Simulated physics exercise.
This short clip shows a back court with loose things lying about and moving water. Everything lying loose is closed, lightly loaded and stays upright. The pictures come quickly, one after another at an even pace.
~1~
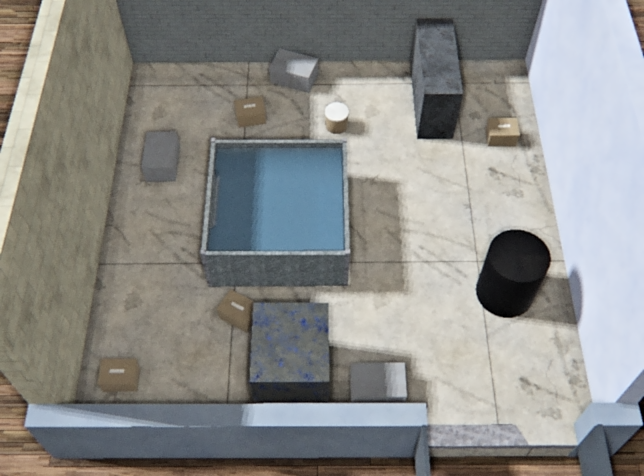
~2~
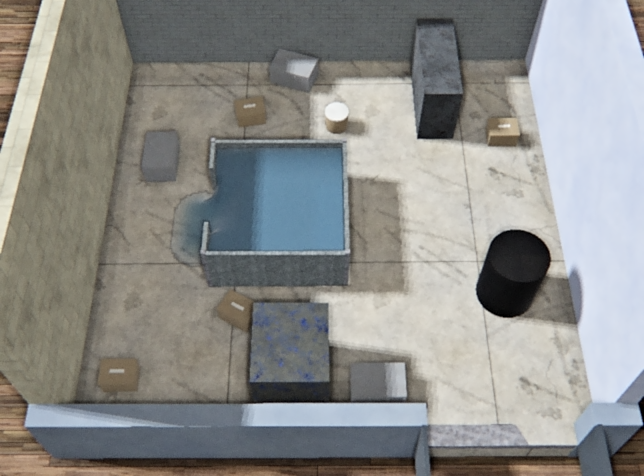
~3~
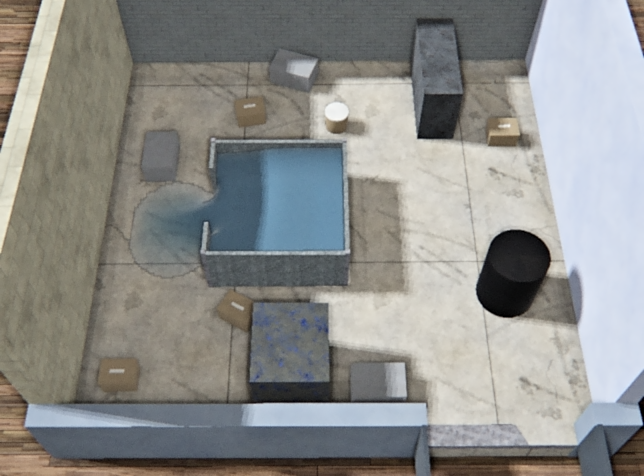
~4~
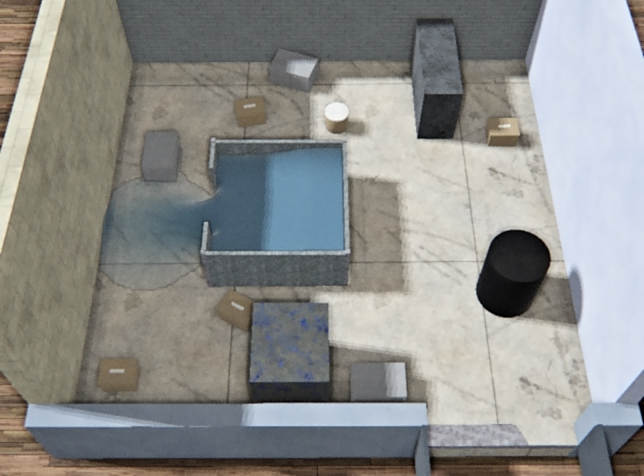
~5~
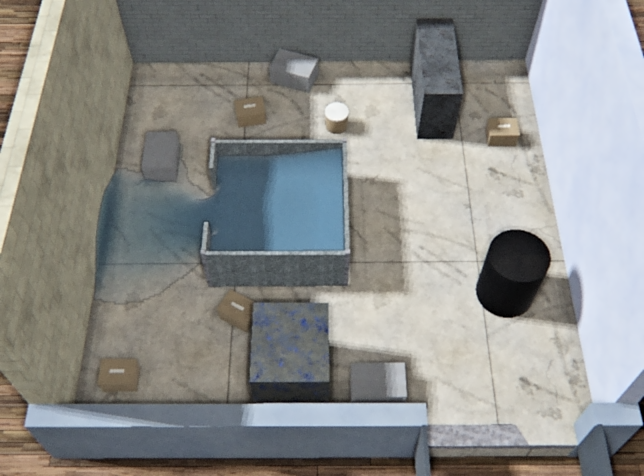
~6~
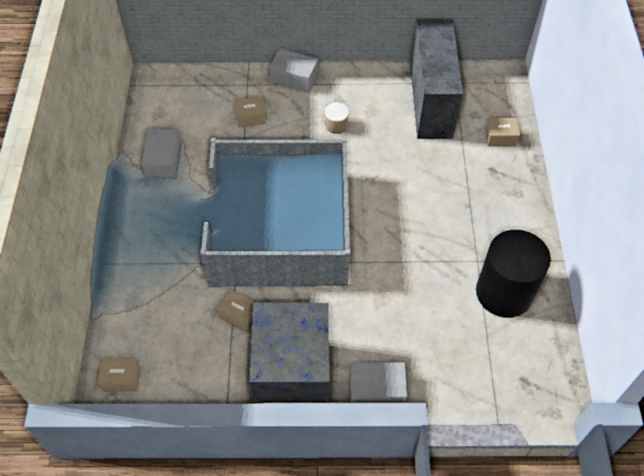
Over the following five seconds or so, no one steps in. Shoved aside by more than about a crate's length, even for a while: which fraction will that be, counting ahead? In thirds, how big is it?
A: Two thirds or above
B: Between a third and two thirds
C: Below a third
(B) Between a third and two thirds.
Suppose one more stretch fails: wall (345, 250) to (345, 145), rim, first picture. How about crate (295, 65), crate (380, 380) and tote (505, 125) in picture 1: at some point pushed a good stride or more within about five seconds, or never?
Results in order: Moved that far / stayed within it / moved that far.
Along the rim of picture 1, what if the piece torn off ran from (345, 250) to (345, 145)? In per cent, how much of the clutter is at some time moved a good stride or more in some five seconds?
That works out to about 20 per cent of them.
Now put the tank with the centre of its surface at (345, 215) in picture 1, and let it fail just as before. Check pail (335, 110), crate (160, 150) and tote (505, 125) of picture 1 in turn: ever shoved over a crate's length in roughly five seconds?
Well, the first one didn't get far, the second got driven a long way, and the third didn't get far.
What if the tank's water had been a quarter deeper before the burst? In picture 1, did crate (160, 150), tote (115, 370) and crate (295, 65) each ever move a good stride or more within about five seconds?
Answers in the order asked: Went past the threshold, went past the threshold, went past the threshold.
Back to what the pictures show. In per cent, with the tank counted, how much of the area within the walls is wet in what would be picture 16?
My answer would be close to 35 per cent.
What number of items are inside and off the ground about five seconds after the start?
Count: 4.
A moment on, 0 of 8 are well off their spots; 0 afloat.
Next, 2 of 8 are well off their spots; 1 afloat.
Later, 3 of 8 are well off their spots; 3 afloat.
In the end, 4 of 8 are well off their spots, and 5 have been at some point; 4 afloat.
